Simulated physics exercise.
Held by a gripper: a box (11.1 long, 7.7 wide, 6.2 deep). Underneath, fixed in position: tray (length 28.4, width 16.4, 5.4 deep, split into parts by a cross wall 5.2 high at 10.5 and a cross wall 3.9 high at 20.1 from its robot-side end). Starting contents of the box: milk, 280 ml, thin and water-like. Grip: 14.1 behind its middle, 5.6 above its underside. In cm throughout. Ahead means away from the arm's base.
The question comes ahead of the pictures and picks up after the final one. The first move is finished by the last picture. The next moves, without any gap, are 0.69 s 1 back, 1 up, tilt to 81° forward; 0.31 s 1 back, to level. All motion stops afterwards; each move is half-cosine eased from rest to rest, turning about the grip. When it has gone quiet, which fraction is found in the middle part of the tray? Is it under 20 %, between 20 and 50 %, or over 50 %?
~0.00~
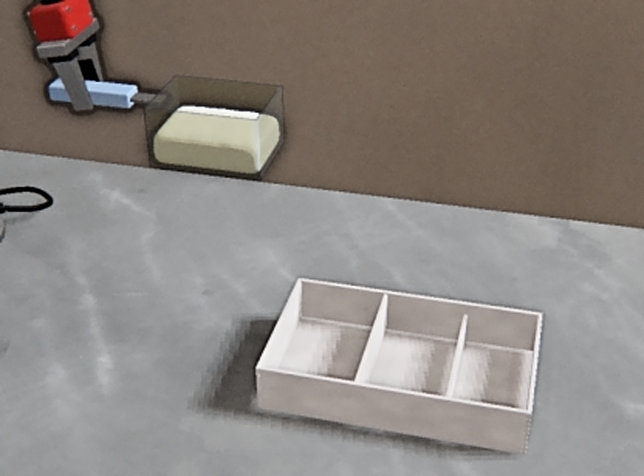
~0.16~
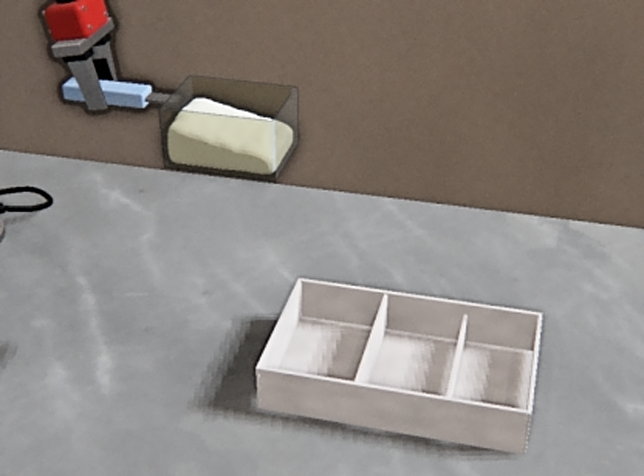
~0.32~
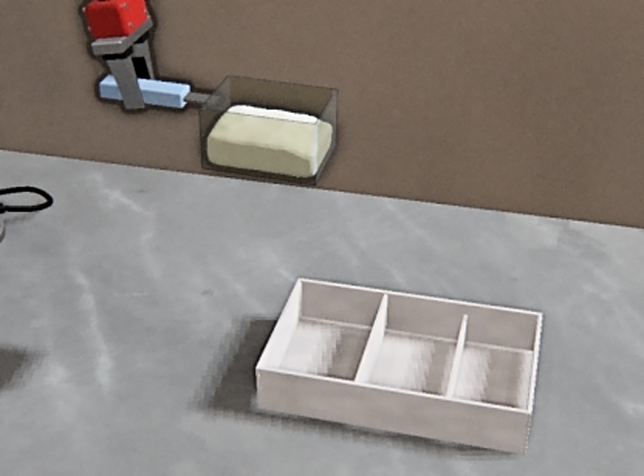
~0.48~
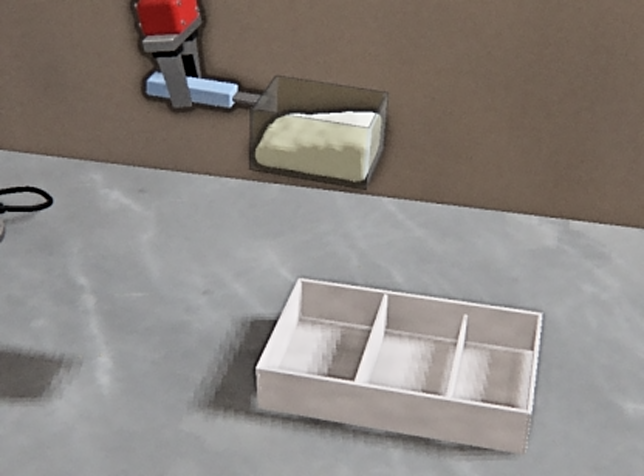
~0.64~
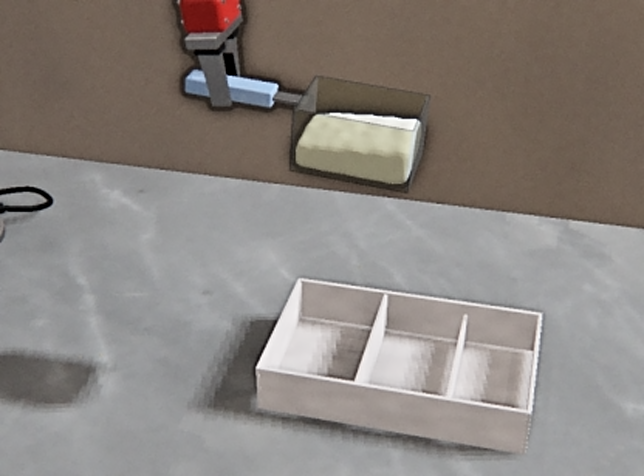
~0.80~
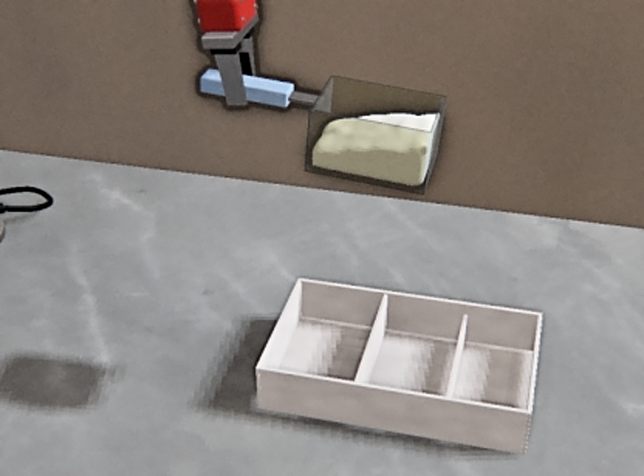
It is under 20 %.
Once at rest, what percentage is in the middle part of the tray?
I reckon close to 10 in a hundred.
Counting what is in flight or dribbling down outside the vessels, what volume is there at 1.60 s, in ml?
Roughly 15 ml.
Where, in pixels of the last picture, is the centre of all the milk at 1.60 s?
The centre lands around (311, 296) in the last view.
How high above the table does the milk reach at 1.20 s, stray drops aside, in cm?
Up to some 23 cm.
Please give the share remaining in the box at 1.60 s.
45 percent or so.
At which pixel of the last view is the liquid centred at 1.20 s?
(327, 220), roughly.
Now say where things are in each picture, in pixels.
The box floor at (219, 152), level; upper third of the milk around (217, 128), from x 155 to 280, top at y 110; 275 ml in the box, in the first picture.
The box floor at (233, 152), level; upper third of the milk around (210, 125), from x 170 to 290, top at y 100, in the second picture.
The box floor at (271, 154), tilted 2° forward; upper third of the milk around (261, 129), from x 210 to 330, top at y 105, in the third picture.
The box floor at (318, 156), tilted 3° forward; upper third of the milk around (336, 132), from x 255 to 380, top at y 115, in the fourth picture.
The box floor at (358, 158), tilted 5° forward; upper third of the milk around (365, 134), from x 295 to 420, top at y 115, in the fifth picture.
The box floor at (373, 159), tilted 5° forward; upper third of the milk around (395, 134), from x 315 to 440, top at y 115; 275 ml in the box, in the sixth picture.
After 1.20 s, tilted 52° forward, liquid up to 23 above the table; 255 ml in the box, 20 ml in the air or running down outside.
After 1.60 s, tilted 58° forward, liquid up to 46 above the table; 135 ml in the robot-side part, 120 ml in the box, 10 ml in the middle part, 15 ml in the air or running down outside.
After 2.00 s, level, liquid up to 48 above the table; 130 ml in the robot-side part, 70 ml in the box, 15 ml on the table or floor, 10 ml in the middle part, 50 ml in the air or running down outside.
After 2.80 s, level, liquid up to 81 above the table; 130 ml in the robot-side part, 65 ml in the box, 35 ml on the table or floor, 30 ml in the middle part, 15 ml in the far-side part.
In the end, 130 ml in the robot-side part, 65 ml in the box, 35 ml on the table or floor, 30 ml in the middle part, 15 ml in the far-side part. That is 10 % in the middle part of the tray.
